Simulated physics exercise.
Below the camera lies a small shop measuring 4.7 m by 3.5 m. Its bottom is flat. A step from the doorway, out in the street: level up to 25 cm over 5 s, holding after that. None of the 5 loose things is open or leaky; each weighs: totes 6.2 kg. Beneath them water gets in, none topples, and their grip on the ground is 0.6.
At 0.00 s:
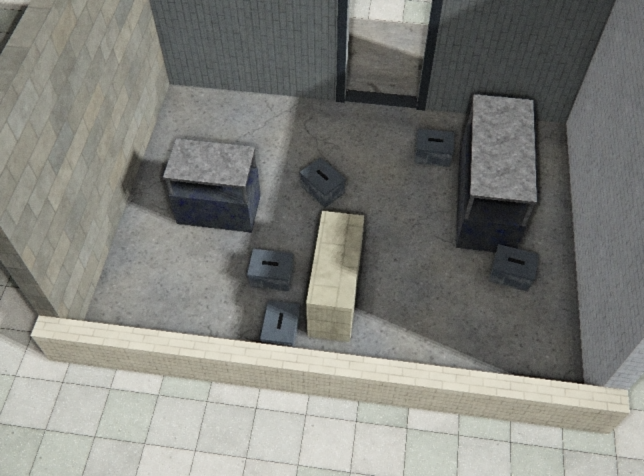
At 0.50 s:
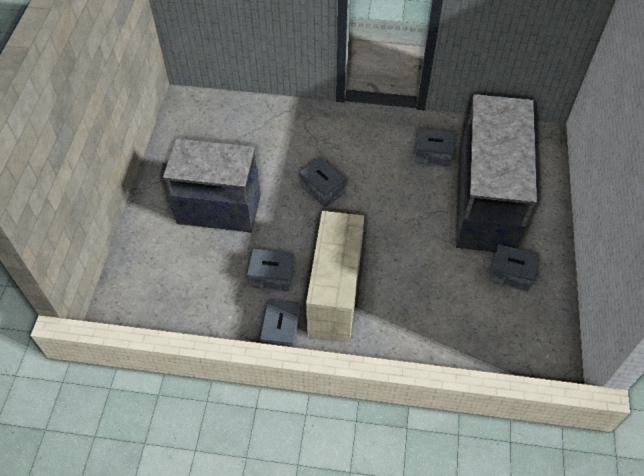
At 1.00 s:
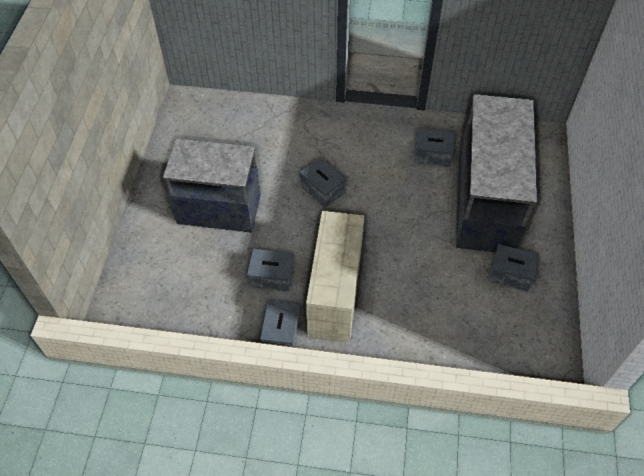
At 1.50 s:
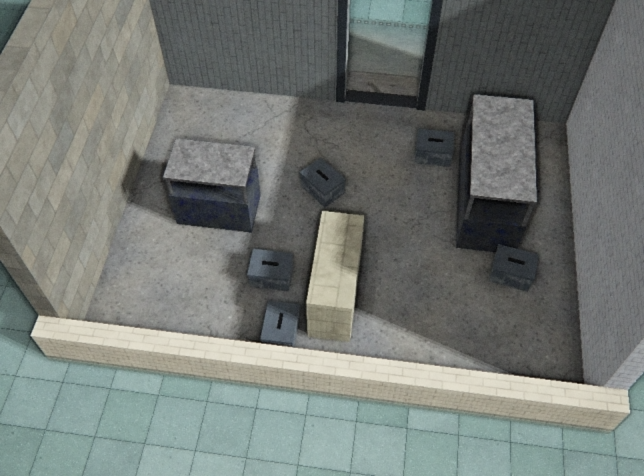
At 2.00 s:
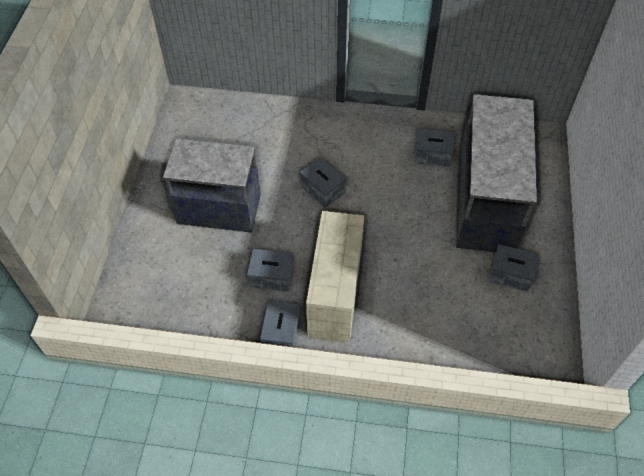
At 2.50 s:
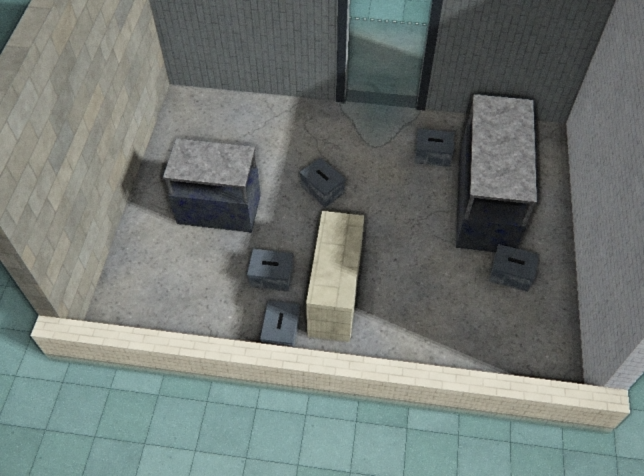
In a small, gray-floored shop seen from above, greenish water spread over the tiles outside and crept up through the doorway, then a small patch slipped onto the floor inside while the furniture stayed put.
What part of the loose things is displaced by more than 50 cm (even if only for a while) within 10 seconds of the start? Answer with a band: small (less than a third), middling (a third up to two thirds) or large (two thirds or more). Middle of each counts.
Large.
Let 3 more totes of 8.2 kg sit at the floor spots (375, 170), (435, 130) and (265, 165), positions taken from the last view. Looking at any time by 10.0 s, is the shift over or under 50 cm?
In order: Farther; not as far; not as far.
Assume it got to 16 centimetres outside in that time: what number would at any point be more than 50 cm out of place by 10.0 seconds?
In that case the number is 2.
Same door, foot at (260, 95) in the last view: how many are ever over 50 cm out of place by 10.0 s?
Count: 2.
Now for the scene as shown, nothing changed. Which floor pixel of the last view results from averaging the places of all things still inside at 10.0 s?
Mean position approx. (294, 250).
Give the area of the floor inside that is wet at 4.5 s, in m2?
About 5.5 m2.
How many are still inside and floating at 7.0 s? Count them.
Count: 1.
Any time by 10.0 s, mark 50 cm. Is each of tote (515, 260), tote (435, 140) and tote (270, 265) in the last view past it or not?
In that order: Under, past it, more.
After 3.5 s 0 of 5 are over 50 cm from their spots; 0 afloat.
After 4.5 s 0 of 5 are over 50 cm from their spots; 0 afloat.
After 7.0 s 3 of 5 are over 50 cm from their spots; 1 afloat.
After 10.0 s 4 of 5 are over 50 cm from their spots, and 4 have been at some point; 5 afloat.
